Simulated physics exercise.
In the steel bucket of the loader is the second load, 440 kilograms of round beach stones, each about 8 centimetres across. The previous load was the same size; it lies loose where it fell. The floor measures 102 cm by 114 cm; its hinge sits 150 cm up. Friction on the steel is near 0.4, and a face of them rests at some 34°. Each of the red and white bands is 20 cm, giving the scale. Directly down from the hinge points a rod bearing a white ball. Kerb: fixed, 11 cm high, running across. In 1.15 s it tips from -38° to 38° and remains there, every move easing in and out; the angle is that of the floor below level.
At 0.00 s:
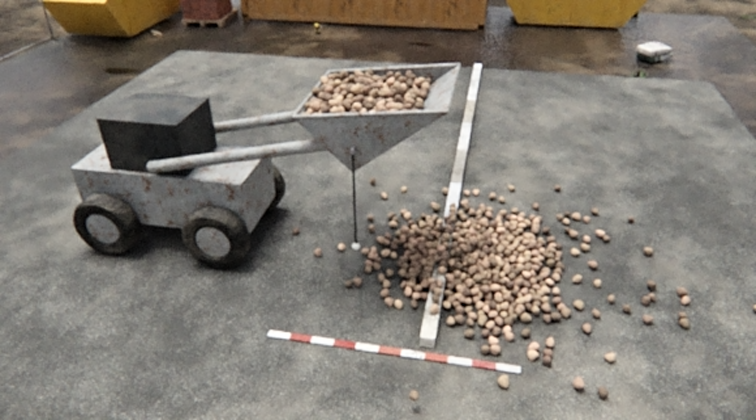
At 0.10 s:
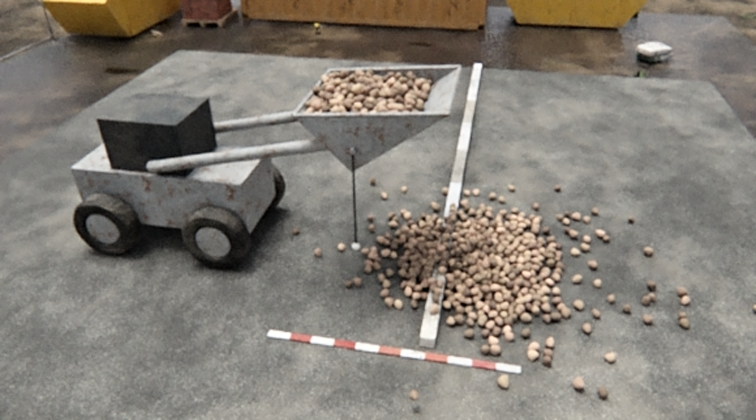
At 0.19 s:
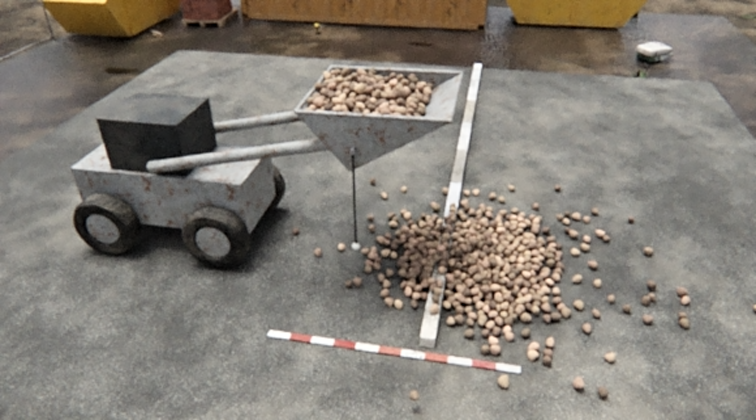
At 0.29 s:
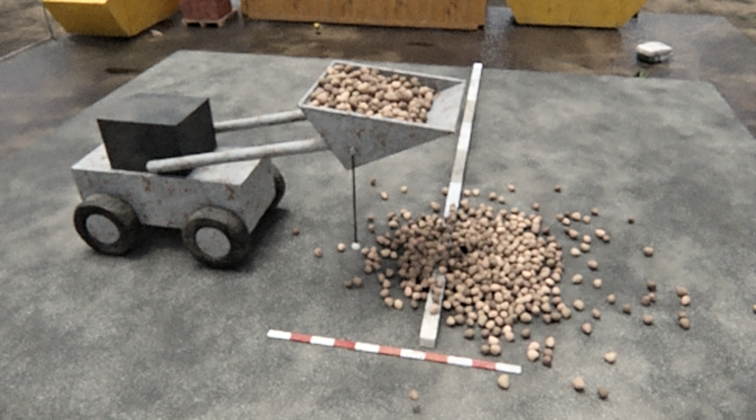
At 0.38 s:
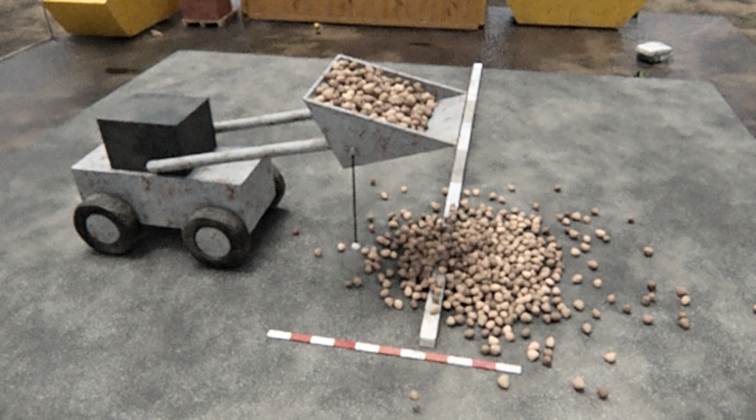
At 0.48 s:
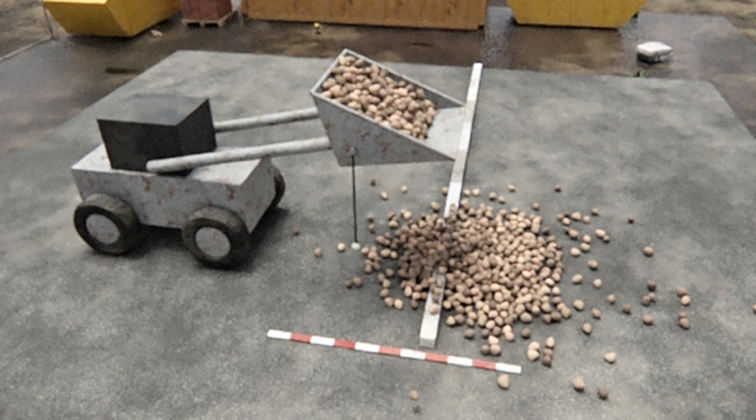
A grey, boxy wheeled loader stands at the left of a grey yard, seen from slightly above, its steel bucket full of brownish, rounded stones raised on two arms. More stones lie in a loose heap across a pale kerb at the right, behind a red-and-white striped bar, with yellow skips in the background. The bucket slowly tilts forward, its back rising and its load shifting slightly, while the loader, heap and view stay still.
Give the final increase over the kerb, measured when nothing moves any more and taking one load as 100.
Close to 93 parts in a hundred.
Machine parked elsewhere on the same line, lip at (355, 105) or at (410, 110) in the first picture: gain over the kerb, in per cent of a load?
The first would add around 10 per cent, the second around 55 per cent.
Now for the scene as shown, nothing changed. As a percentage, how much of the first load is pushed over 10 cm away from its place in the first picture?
30 %.
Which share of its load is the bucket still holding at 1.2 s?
Roughly 60 per cent is still inside.
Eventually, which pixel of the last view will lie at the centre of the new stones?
The middle lies near (493, 254) in the last picture.
After 0.9 s the floor is at 26°; in per cent of one load, 100 in the bucket, 26 on this side of the kerb, 74 over the kerb; the foremost stones are at (676, 284).
After 1.2 s the floor is at 38°; in per cent of one load, 61 in the bucket, 48 on this side of the kerb, 91 over the kerb; the foremost stones are at (676, 284).
After 1.6 s the floor is at 38°; in per cent of one load, 13 in the bucket, 43 on this side of the kerb, 145 over the kerb; the foremost stones are at (676, 284).
After 4.3 s the floor is at 38°; in per cent of one load, 0 in the bucket, 33 on this side of the kerb, 167 over the kerb; the foremost stones are at (708, 303). Net gain over the kerb, 93.
